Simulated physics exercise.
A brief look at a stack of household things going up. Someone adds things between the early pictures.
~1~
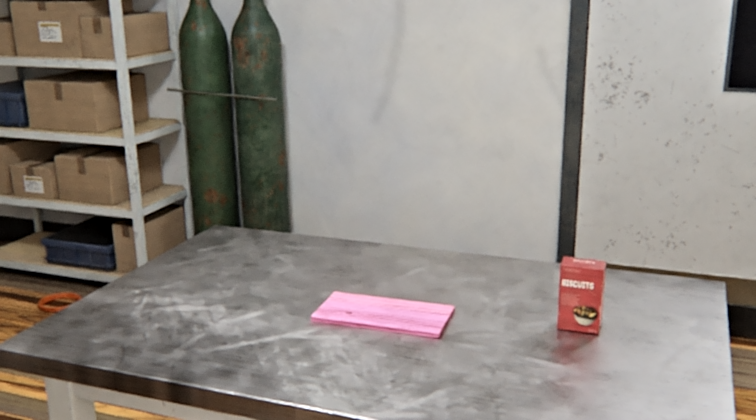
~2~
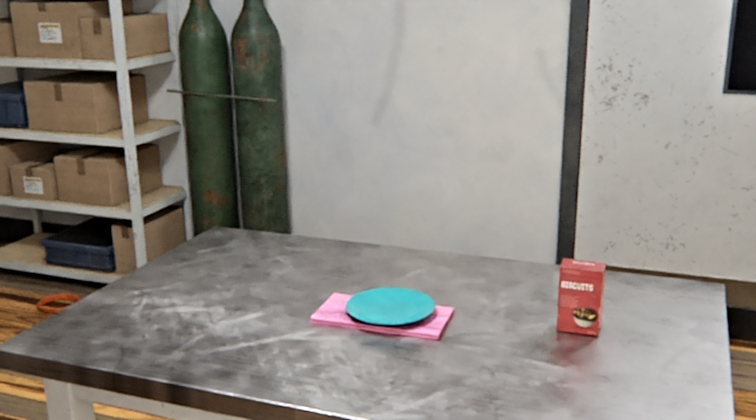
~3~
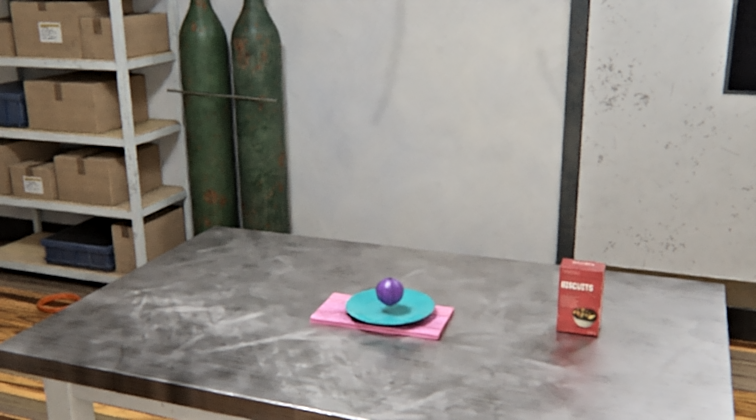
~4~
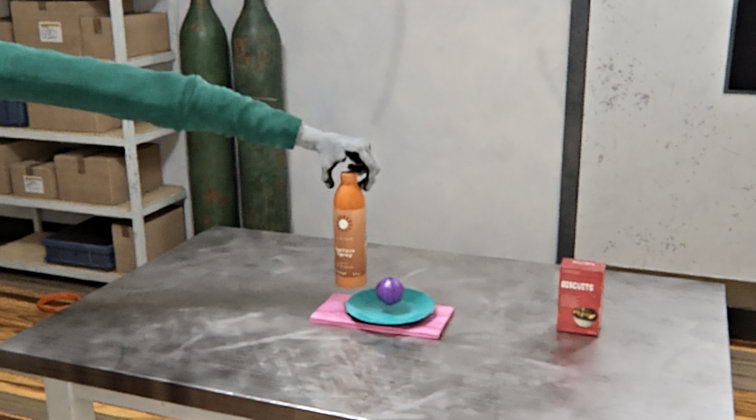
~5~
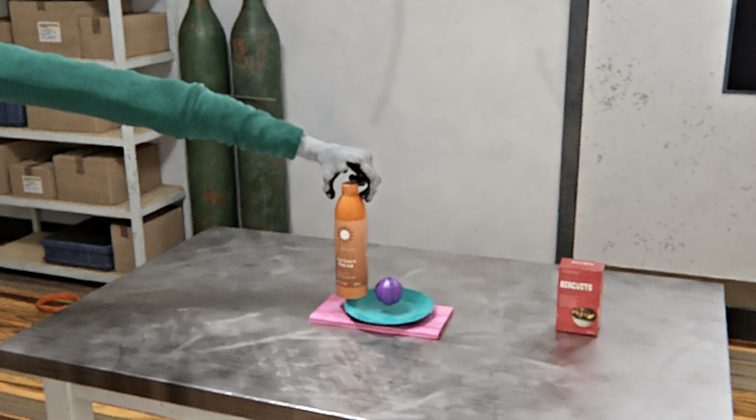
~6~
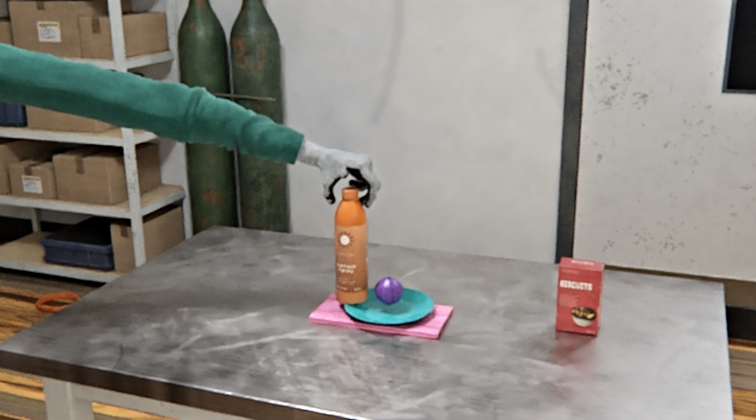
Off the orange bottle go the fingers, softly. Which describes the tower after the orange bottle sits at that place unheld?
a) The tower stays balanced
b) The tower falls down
Option a: The tower stays balanced.
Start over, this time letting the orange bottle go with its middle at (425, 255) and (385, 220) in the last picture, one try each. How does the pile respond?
Lab note - try 1: No collapse; try 2: Collapse.
Then, 0.20 s later than the last frame, all is still.
Then, 0.50 s later than the last frame, orange bottle resting near (351, 245).
When it is over, all 5 as before. End places, in pixels of the last picture, orange bottle near (351, 245). The pile stays up.
